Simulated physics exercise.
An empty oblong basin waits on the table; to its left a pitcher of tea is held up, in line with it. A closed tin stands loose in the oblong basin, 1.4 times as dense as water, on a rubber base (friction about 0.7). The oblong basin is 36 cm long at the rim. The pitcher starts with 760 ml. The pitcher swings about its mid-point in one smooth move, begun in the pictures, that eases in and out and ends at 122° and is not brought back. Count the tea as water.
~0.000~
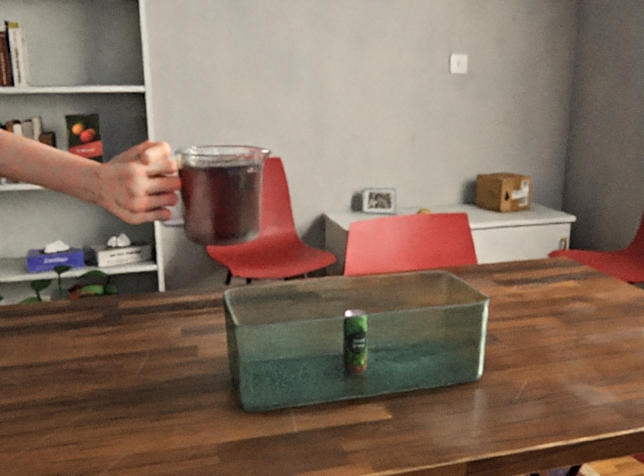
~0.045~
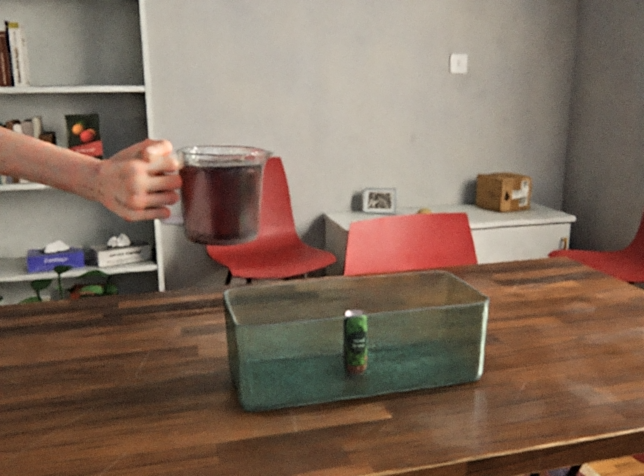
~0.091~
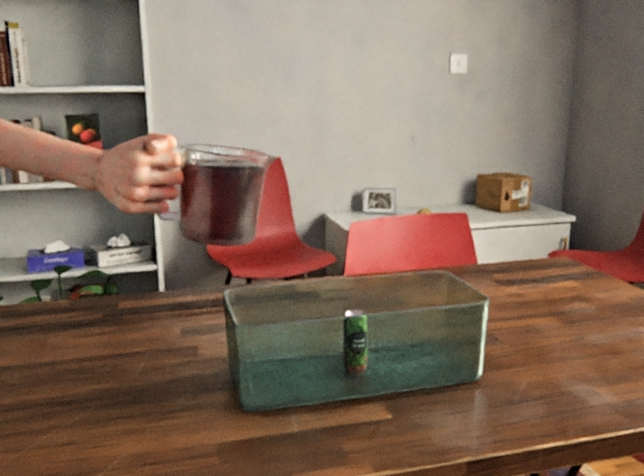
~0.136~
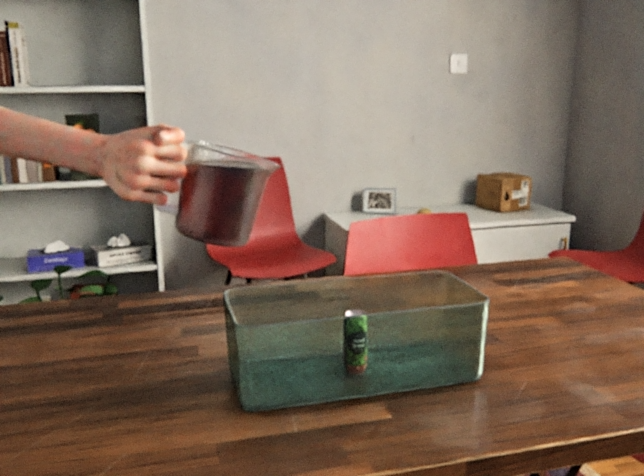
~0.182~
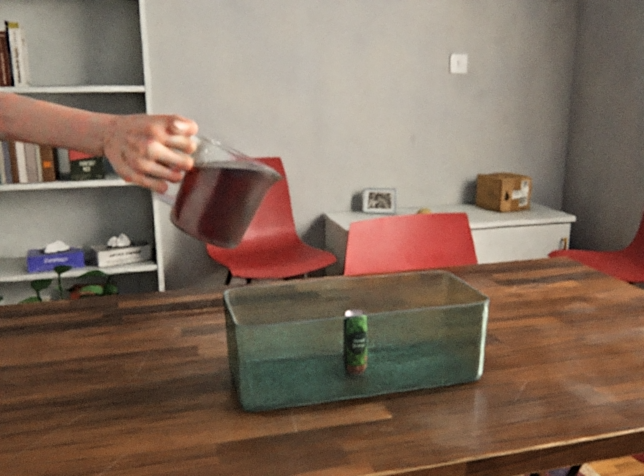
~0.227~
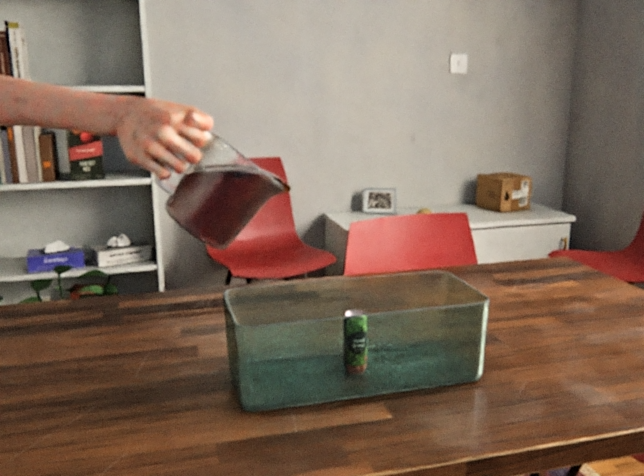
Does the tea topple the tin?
The tin keeps standing.
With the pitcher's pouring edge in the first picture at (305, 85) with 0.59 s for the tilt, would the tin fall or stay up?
Then it falls.
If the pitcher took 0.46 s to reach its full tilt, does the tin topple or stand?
The tin remains upright.
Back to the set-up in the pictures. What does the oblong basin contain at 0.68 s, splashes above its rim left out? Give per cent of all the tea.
Some 88 per cent.
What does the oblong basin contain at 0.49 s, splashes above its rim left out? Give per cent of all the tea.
Some 28 per cent.
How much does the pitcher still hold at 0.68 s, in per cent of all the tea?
Near 3 in a hundred.
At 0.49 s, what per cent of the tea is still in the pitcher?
Some 38 per cent.
After 0.49 s the tilt is 113° and 38 per cent is still to pour; the tin stands where it began.
After 0.68 s the tilt is 122° and 3 per cent is still to pour; the tin stands 1 cm from where it began.
After 0.87 s the tilt is 122° and 0 per cent is still to pour; the tin stands 1 cm from where it began.
After 1.09 s the tilt is 122° and 0 per cent is still to pour; the tin stands 1 cm from where it began.
In the end the tin stands 1 cm from where it began.
